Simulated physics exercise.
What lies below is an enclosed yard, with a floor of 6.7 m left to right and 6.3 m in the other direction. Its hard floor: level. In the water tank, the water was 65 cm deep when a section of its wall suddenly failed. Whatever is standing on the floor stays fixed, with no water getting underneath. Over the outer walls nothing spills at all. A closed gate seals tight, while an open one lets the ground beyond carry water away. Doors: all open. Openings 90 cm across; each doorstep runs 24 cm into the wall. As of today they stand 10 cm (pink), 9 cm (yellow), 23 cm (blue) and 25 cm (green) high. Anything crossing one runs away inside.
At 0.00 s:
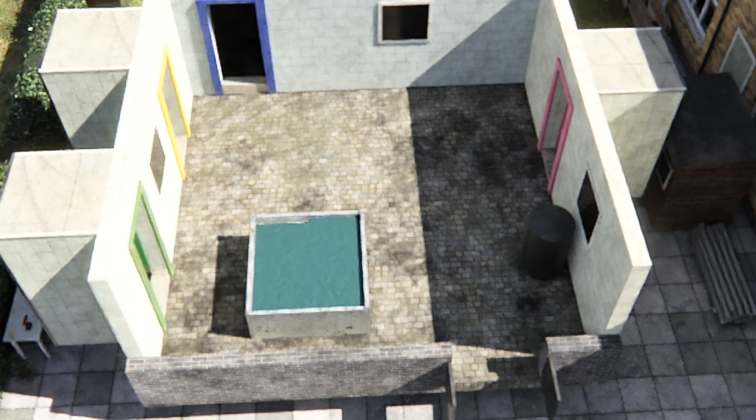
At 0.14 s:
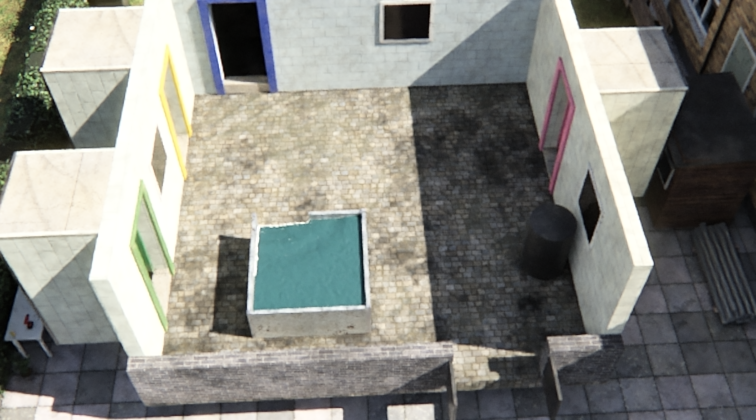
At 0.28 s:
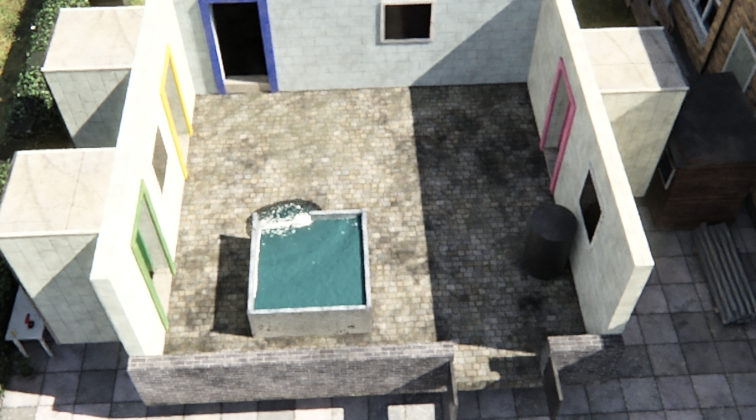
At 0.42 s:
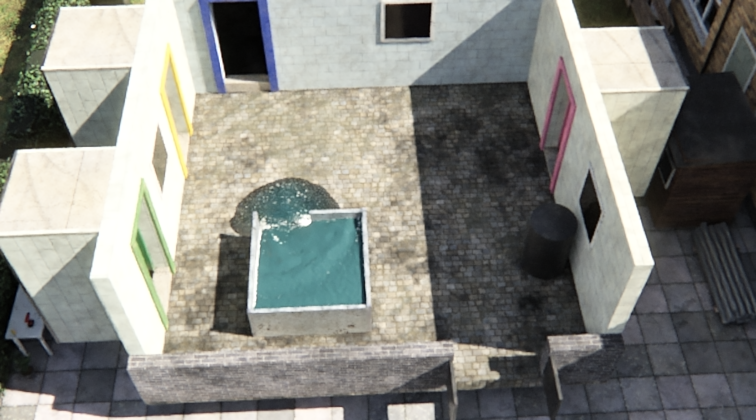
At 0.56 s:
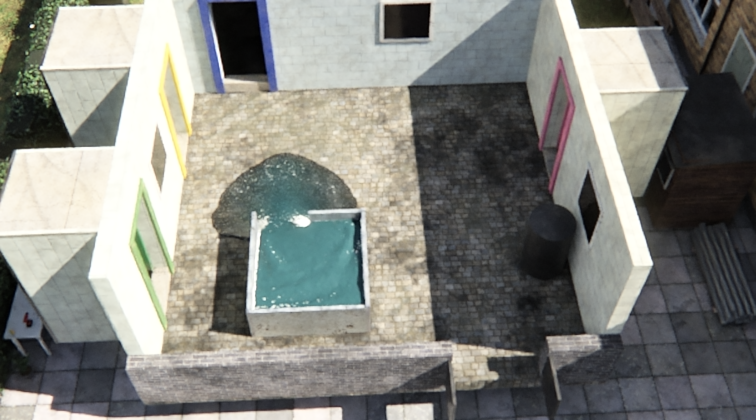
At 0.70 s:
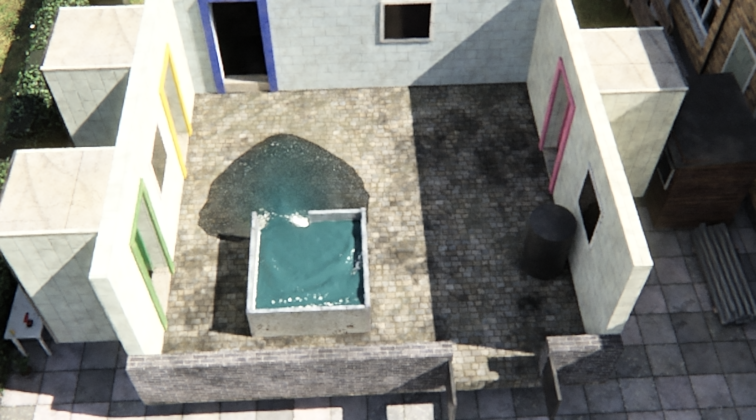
Water poured over the far side of a square tank in a walled, paved yard, splashing white at the gap, then spread across the stones in a widening dark patch toward the back wall.
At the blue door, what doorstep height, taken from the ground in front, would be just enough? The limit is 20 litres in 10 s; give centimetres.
18 cm.
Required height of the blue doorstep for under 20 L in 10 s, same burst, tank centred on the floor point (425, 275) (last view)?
It must be around 10.0 cm tall.
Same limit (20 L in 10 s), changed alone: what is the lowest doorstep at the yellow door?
Roughly 12.0 cm at the yellow door.
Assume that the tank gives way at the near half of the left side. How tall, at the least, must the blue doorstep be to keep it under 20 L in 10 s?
Roughly 9.5 cm.
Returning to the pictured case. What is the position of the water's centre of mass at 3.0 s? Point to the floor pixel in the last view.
Around (295, 195).
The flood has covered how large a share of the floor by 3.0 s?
Roughly 35 percent of the floor is wet.
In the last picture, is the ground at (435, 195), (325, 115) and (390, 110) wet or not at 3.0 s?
In order: Untouched, soaked, soaked.
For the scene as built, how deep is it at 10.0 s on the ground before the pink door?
It stands about 7.0 centimetres deep.
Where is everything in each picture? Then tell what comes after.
In the first frame, still water, 65 cm deep, in the water tank at (308, 263); the blue door at (240, 55) is dry.
In the second frame, water pours out on the far side and has run 0.3 m, to a hidden place; about 9 cm deep outside, 65 cm at the back.
In the third frame, the front is at (286, 204), 0.8 m from the gap on the far side; 0.8 m2 of floor is wet, 65 cm left at the back.
In the fourth frame, the front is at (280, 183), 1.3 m from the gap on the far side; 1.7 m2 of floor is wet, 65 cm left at the back.
In the fifth frame, water pours out on the far side and has run 1.9 m, to (276, 159); about 5 cm deep outside, 61 cm at the back.
In the sixth frame, the front is at (281, 138), 2.4 m from the gap on the far side; 4.4 m2 of floor is wet, 55 cm left at the back; 1.5 m in a straight line remain to the blue door at (241, 53).
After 1.4 s water covers 30 % of the floor, deepest (34 cm) near (281, 233); 15 cm at the blue door, 0 litres in over its 23 cm doorstep.
After 3.0 s water covers 35 % of the floor, deepest (26 cm) near (191, 125); 24 cm at the blue door, 2 litres in over its 23 cm doorstep.
After 10.0 s water covers 85 % of the floor, deepest (11 cm) near (552, 239); 8 cm at the blue door, 3 litres in over its 23 cm doorstep.
At the blue door as built, the water arrived by 1.2 s and peaked near 26 cm at 2.8 s.
Run again over the same 10 s with other heights there, 40 litres in over 15.5 cm, 8 litres over 20.5 cm. The limit of 20 litres is kept from about 18 cm up.
